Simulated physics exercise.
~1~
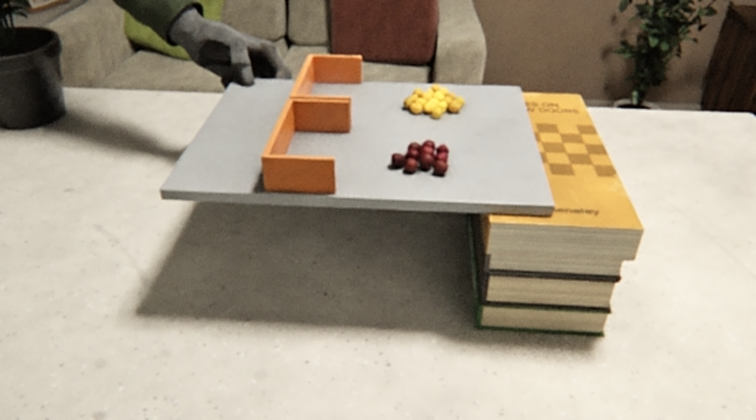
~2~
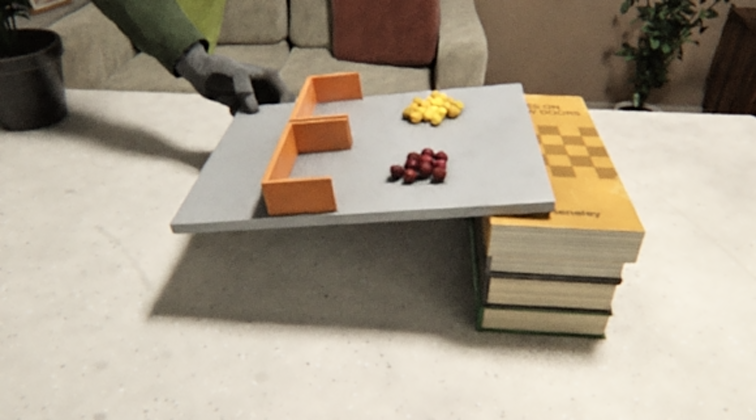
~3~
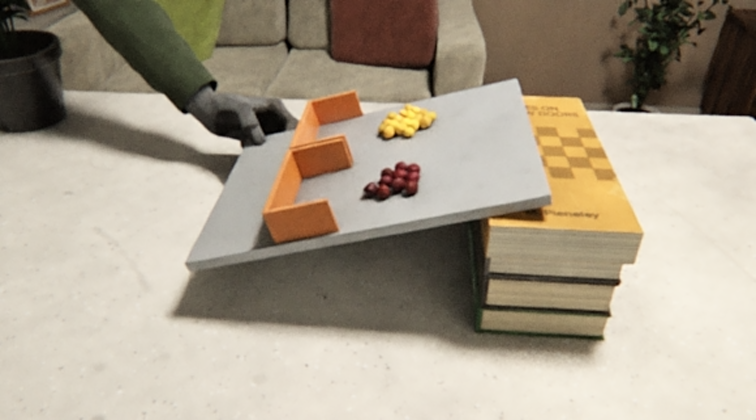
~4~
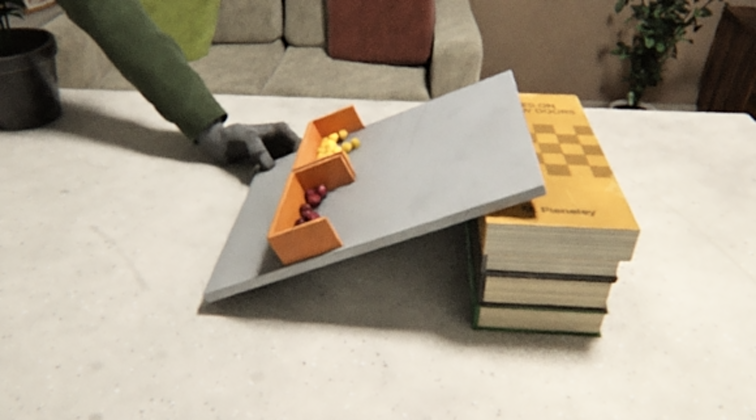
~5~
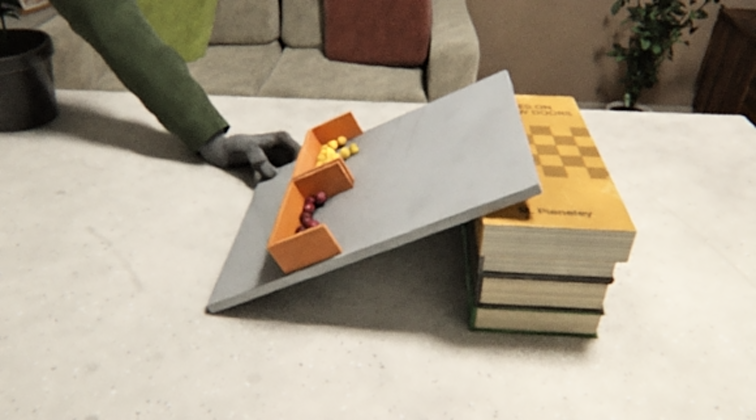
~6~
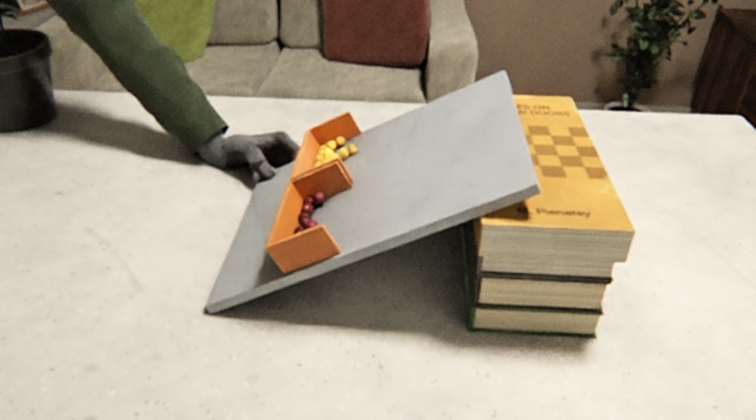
On a counter, a gloved hand lowers a board until both heaps slide against orange barriers.
